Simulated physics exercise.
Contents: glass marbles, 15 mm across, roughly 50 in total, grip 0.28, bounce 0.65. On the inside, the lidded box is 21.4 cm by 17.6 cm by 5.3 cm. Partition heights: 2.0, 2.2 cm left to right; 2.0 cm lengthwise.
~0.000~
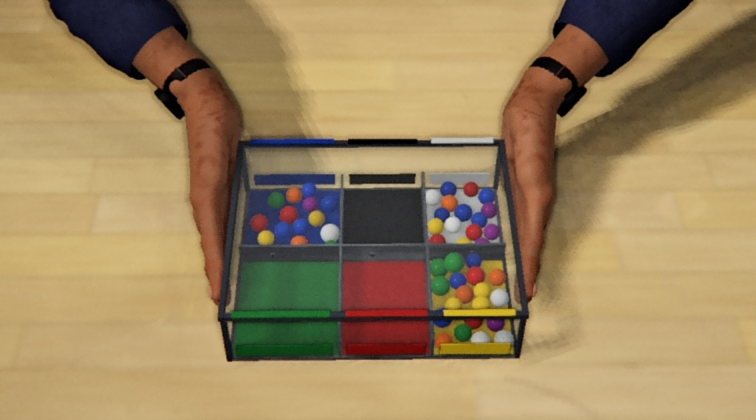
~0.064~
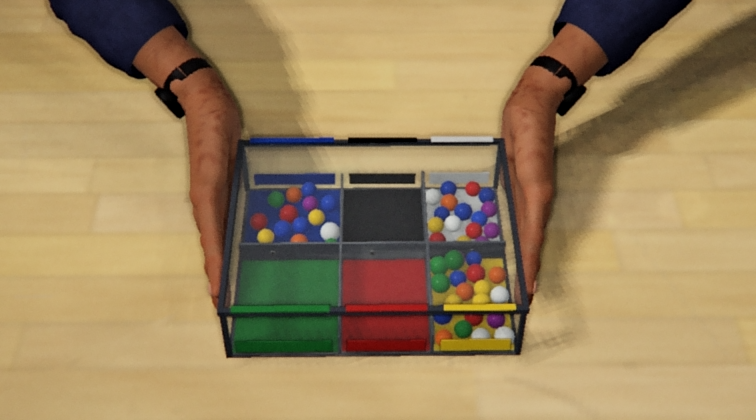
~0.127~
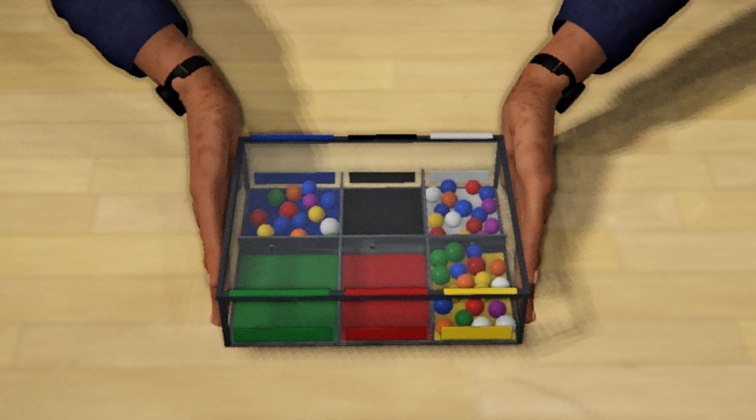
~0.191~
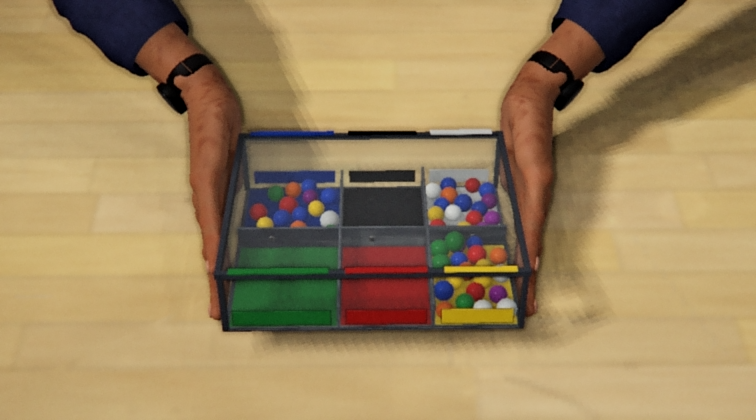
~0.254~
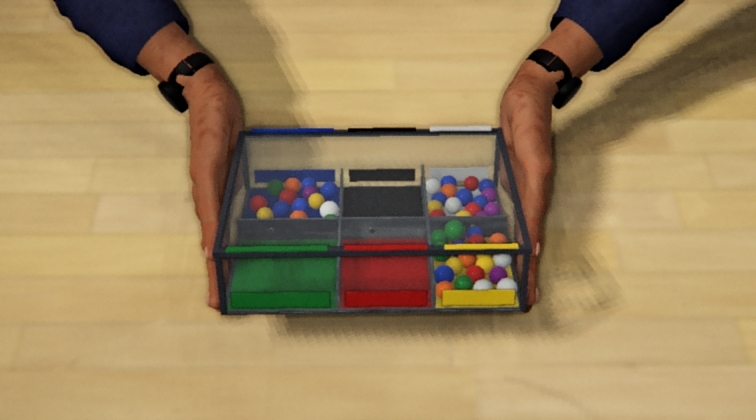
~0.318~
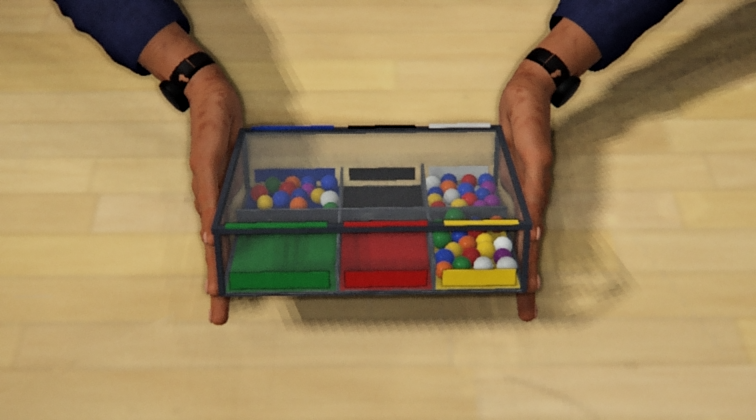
Over a pale wooden floor, two hands held a clear lidded box with colourful marbles in its blue, yellow and white sections, then steadily tilted it so its front side came more into view.
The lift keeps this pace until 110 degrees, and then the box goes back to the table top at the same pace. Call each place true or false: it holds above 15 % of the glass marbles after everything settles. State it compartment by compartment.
Red compartment: False, blue compartment: True, green compartment: False, yellow compartment: False, white compartment: True, black compartment: True.
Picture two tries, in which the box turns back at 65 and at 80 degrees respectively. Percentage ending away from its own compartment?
I'd put them near 0 and 15 percent in that order.
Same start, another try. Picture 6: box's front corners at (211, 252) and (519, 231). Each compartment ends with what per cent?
Final shares: Red 0%, blue 45%, green 0%, yellow 0%, white 25%, black 30%.
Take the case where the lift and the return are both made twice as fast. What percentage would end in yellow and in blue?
In that case yellow would keep 0 % and blue would keep 30 %.
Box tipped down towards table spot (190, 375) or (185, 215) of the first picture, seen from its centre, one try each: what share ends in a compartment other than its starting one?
Near 100 and 70 per cent, in that order.
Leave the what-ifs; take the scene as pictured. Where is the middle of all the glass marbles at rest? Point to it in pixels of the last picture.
Centre at rest, approx.: (424, 211) px.
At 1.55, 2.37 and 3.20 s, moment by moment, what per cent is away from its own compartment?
Estimates: 35 / 45 / 45.
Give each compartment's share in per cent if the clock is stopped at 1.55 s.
Red = 0, blue = 25, green = 0, yellow = 10, white = 50, black = 10 (per cent).
After 1.55 s, tilt 110 degrees; blue 25 %, yellow 10 %, white 50 %, black 10 %.
After 2.37 s, tilt 49 degrees; blue 30 %, white 50 %, black 20 %.
After 3.20 s, tilt 0 degrees; blue 30 %, white 50 %, black 20 %.
At rest (4.1 s), red 0 %, blue 30 %, green 0 %, yellow 0 %, white 50 %, black 20 %.
